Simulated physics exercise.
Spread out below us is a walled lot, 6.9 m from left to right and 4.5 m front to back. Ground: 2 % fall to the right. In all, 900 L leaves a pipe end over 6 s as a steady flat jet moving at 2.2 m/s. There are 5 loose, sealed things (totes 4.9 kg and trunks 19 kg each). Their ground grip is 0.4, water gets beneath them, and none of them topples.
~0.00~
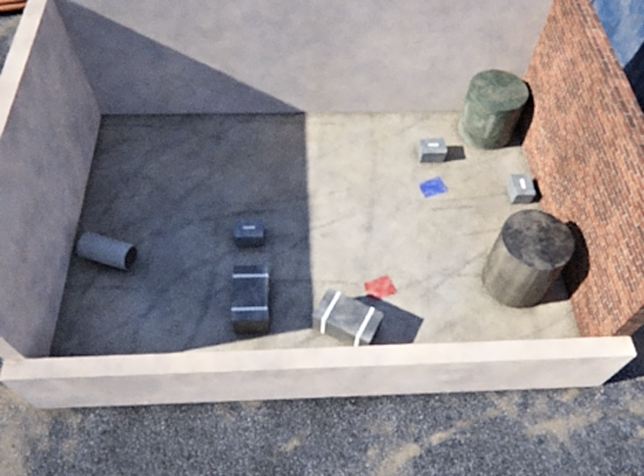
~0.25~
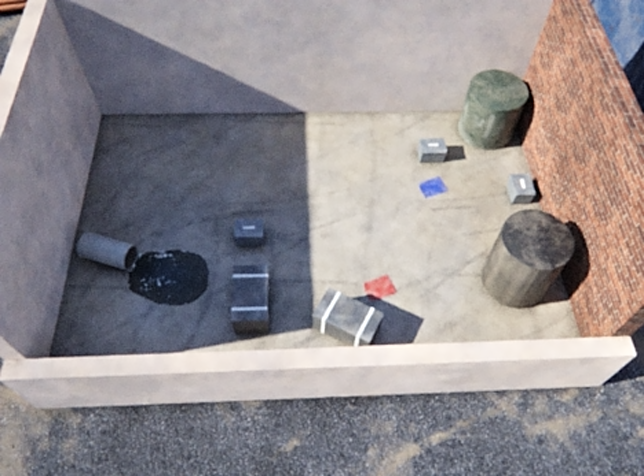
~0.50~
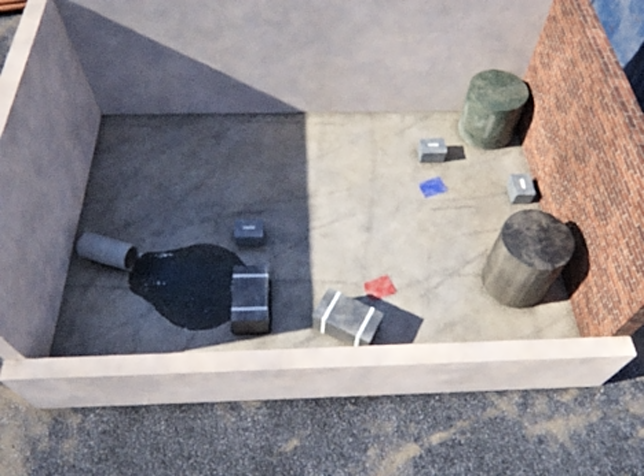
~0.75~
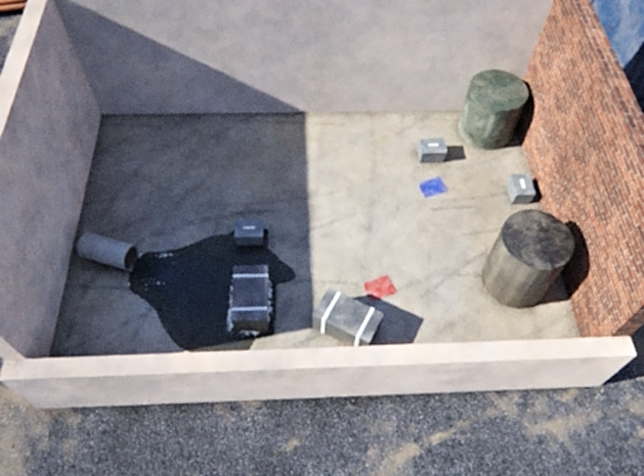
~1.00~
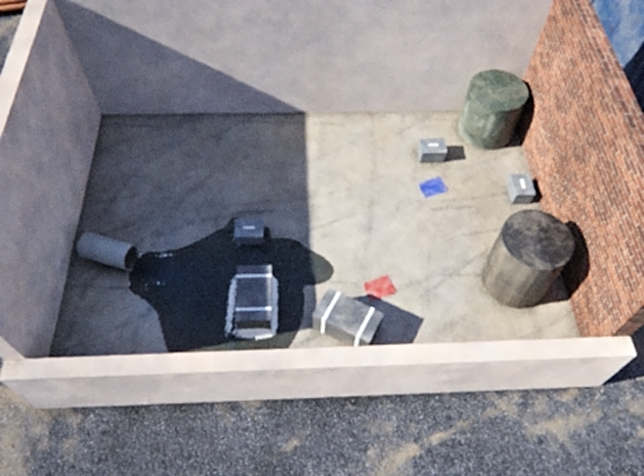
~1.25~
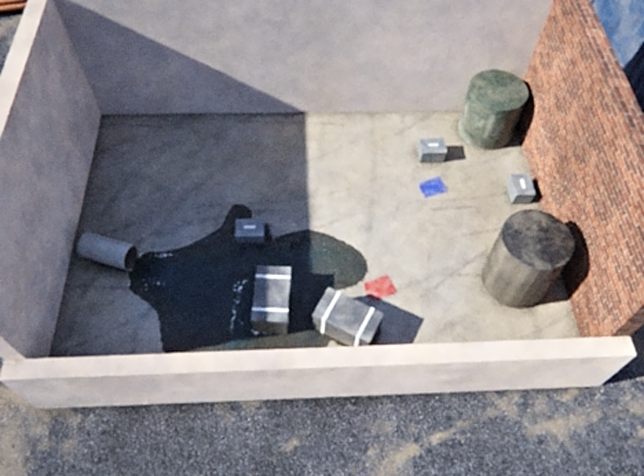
Dark water pours from a pipe at the left of a walled lot and pools on the dry floor. It spreads right, surrounding a small tote and a strapped trunk, then extends toward the red patch. Finally the trunk shifts slightly right, nearer another trunk, while the other containers stay put.
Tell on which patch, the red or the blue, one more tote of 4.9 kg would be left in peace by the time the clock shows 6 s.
On the blue patch it would be left in peace.
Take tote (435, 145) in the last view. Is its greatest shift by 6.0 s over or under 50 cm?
It goes below it.
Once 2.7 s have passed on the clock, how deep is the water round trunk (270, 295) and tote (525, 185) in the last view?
Close to 6 and 0 centimetres.
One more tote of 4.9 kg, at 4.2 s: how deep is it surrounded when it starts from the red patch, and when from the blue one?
I'd say close to 4 cm, and close to 2 cm for the other.
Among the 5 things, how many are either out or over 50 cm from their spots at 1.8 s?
By my tally, 1.
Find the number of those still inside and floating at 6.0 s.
Just then, the number is 3.
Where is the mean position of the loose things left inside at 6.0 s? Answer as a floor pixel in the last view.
Roughly at (454, 203).
After 1.8 s on red it would be 0 cm off in 1 cm of water; on blue it would be 0 cm off in 0 cm of water.
After 2.7 s on red it would be 38 cm off in 3 cm of water; on blue it would be 0 cm off in 1 cm of water.
After 4.2 s on red it would be 149 cm off in 4 cm of water; on blue it would be 0 cm off in 2 cm of water.
After 6.0 s on red it would be 297 cm off in 9 cm of water; on blue it would be 0 cm off in 2 cm of water.
